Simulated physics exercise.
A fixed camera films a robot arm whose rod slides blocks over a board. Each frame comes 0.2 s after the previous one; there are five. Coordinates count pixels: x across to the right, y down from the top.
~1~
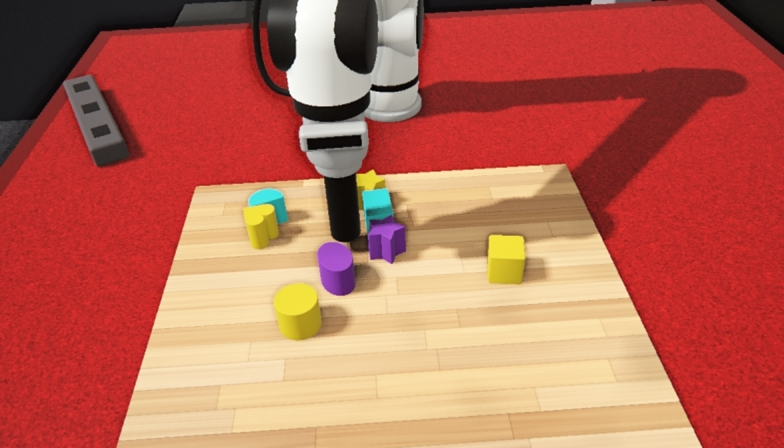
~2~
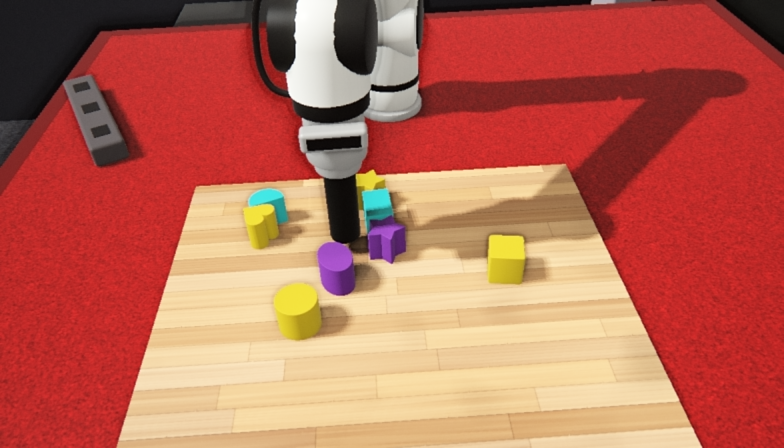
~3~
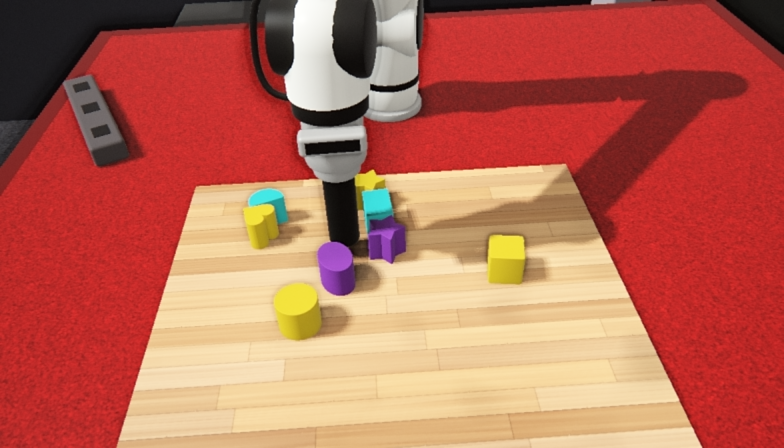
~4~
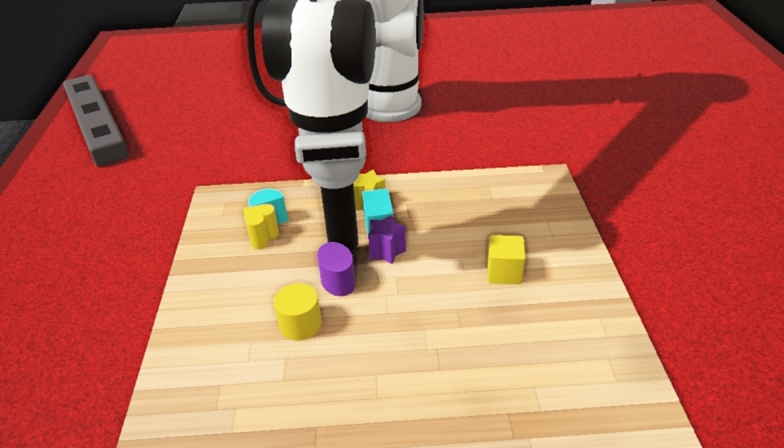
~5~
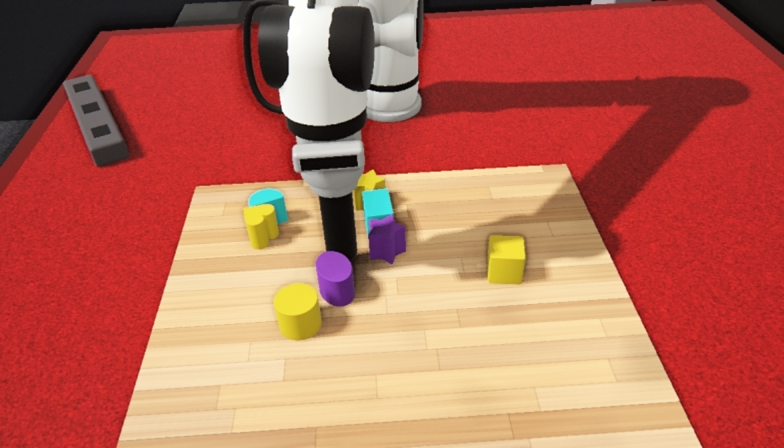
On a wooden board, a robot arm's black rod nudges a purple cylinder slightly forward.
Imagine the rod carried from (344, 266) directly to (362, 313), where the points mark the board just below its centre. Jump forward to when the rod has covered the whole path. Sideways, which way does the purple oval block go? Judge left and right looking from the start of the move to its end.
It heads right.
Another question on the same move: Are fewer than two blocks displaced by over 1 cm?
Yes, it checks out.
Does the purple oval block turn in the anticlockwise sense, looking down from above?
Final answer: No.
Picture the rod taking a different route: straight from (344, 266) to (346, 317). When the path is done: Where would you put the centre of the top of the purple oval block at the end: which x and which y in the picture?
The spot you're after is about (335, 322) in the image.
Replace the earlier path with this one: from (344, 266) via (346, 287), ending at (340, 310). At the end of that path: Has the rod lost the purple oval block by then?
My answer is no.
On the path given first. Halfway along, rod at (352, 276); purple oval block at (335, 290), turned 20° clockwise.
At the end, rod at (361, 301); purple oval block at (332, 313), turned 55° clockwise; purple star block still.
